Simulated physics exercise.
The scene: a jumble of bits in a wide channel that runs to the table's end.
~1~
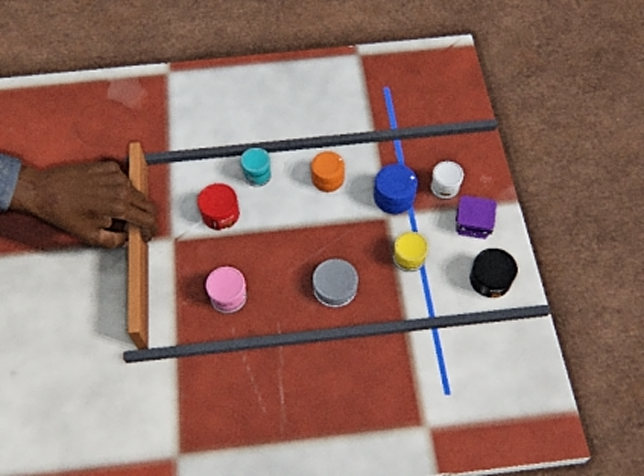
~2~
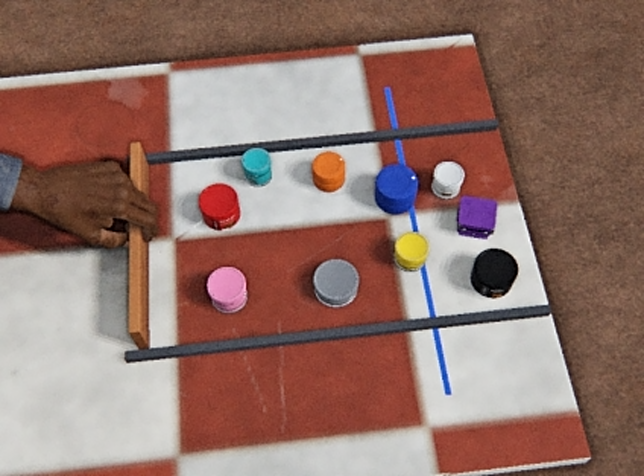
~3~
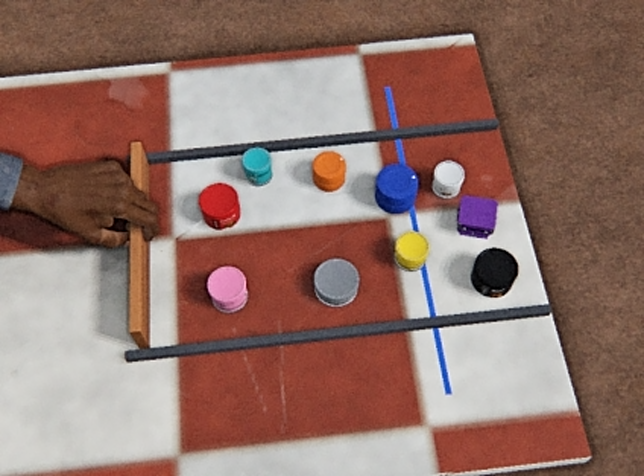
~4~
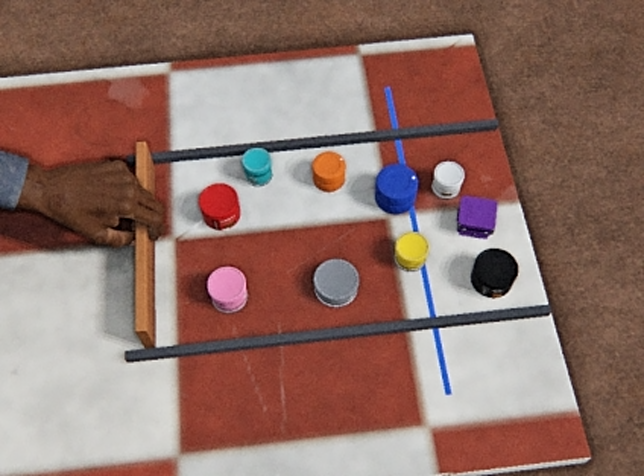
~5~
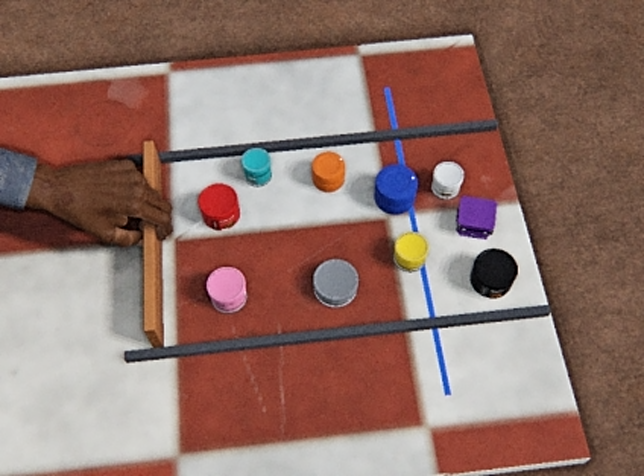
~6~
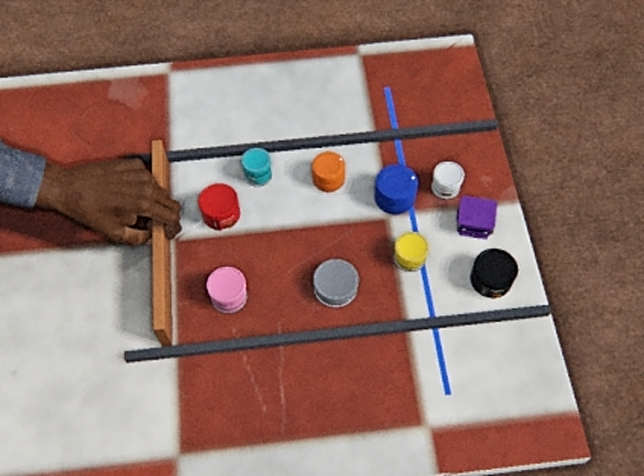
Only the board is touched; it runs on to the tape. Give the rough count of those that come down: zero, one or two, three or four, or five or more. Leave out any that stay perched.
Here the number that fall off is zero.
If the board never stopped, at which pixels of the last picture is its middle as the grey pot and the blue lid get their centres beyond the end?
Its middle is around (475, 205) and around (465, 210).
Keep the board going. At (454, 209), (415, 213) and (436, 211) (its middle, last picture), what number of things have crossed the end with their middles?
It would be 2, 0 and 2.
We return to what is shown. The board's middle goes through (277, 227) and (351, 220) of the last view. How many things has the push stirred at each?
First 4, then 7.
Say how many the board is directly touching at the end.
The number is 4.
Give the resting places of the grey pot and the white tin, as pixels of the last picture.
About (485, 289), and the other about (496, 173).
Soon after, none off yet; black tub at rest near (494, 274); purple case at rest near (476, 218); white tin at rest near (447, 181).
In the end, the number that fall off is zero.
